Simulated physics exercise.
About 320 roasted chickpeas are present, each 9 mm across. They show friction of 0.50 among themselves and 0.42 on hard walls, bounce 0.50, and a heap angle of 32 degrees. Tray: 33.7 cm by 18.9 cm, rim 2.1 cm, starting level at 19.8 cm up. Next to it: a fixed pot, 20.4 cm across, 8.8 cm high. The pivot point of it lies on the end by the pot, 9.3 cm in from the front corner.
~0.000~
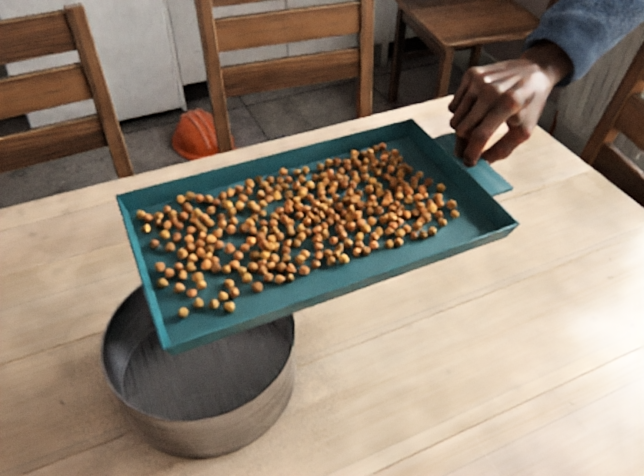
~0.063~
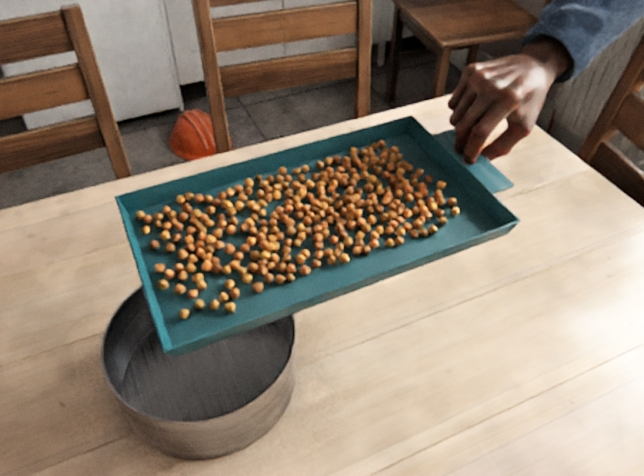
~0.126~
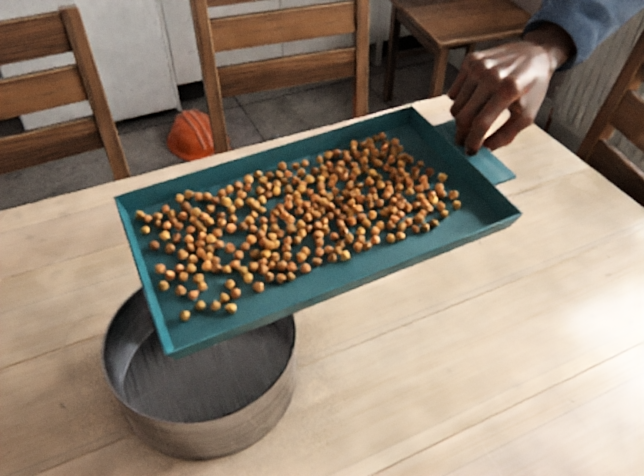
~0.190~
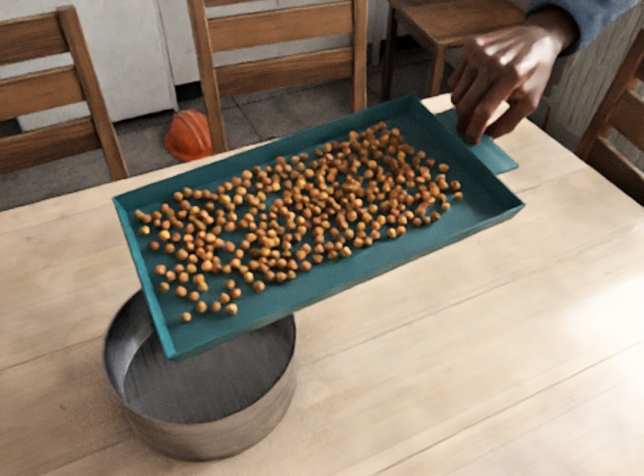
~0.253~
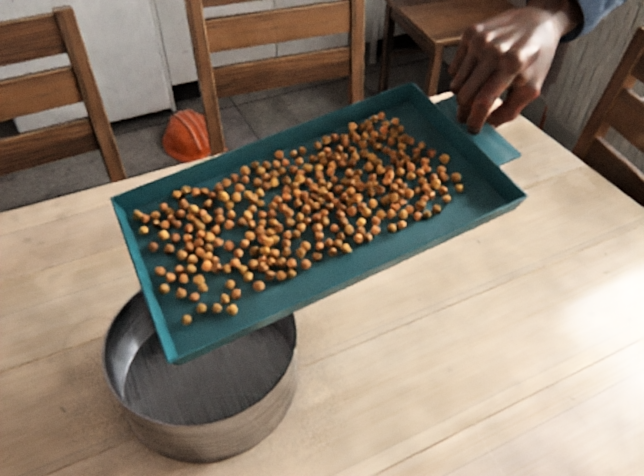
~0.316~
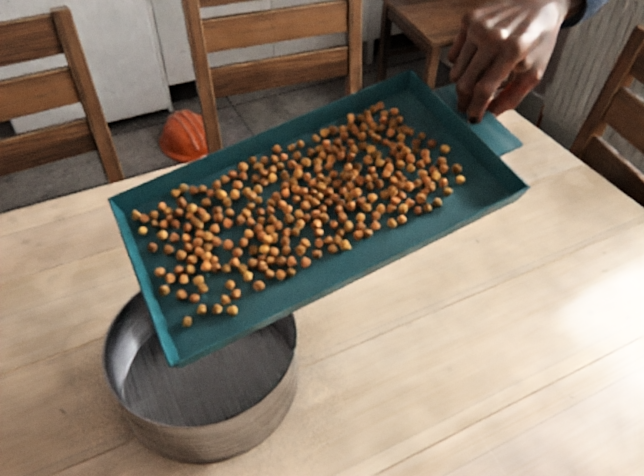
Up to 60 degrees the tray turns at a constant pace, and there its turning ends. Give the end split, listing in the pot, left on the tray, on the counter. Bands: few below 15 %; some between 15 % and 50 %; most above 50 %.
Pot: Few; tray: Most; counter: Few.
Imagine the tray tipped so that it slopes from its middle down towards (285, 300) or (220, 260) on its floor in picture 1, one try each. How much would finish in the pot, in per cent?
Near 0 and 0 percent, in that order.
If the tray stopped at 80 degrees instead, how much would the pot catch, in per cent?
About 25 in a hundred would end up in the pot.
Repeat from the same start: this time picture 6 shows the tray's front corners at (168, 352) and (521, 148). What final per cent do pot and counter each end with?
Final per cent - pot 0, counter 10.
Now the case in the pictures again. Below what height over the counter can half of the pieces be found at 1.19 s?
I'd say near 24 cm.
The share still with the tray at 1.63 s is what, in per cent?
Roughly 95 percent of the load, I'd say.
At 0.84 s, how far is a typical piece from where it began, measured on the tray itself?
Displacement on the tray: About 9 cm.
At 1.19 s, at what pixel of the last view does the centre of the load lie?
Somewhere about (216, 264) in the last view.
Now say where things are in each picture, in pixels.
Tray tilt 0 degrees, front corners at (168, 340) and (511, 221); middle of the pieces at (310, 216); pot at (199, 332), in the first picture.
Tray tilt 1 degrees, front corners at (170, 342) and (512, 219); middle of the pieces at (310, 215), in the second picture.
Tray tilt 3 degrees, front corners at (171, 345) and (514, 211); middle of the pieces at (310, 212), in the third picture.
Tray tilt 6 degrees, front corners at (172, 349) and (517, 203), lowest corner left front; middle of the pieces at (310, 207), in the fourth picture.
Tray tilt 9 degrees, front corners at (173, 353) and (519, 194), lowest corner left front; middle of the pieces at (309, 203), in the fifth picture.
Tray tilt 11 degrees, front corners at (174, 357) and (521, 185), lowest corner left front; middle of the pieces at (308, 198); pot at (201, 337). The tray's pace is about 45 degrees a second, in the sixth picture.
After 0.84 s, tilt 34 degrees; the tray holds 100 %, the pot 0 %.
After 1.19 s, tilt 50 degrees; the tray holds 100 %, the pot 0 %.
After 1.63 s, tilt 60 degrees; the tray holds 95 %, the pot 0 %.
In the end, at 2.2 s, pot 0 %, tray 95 %, counter 5 %.
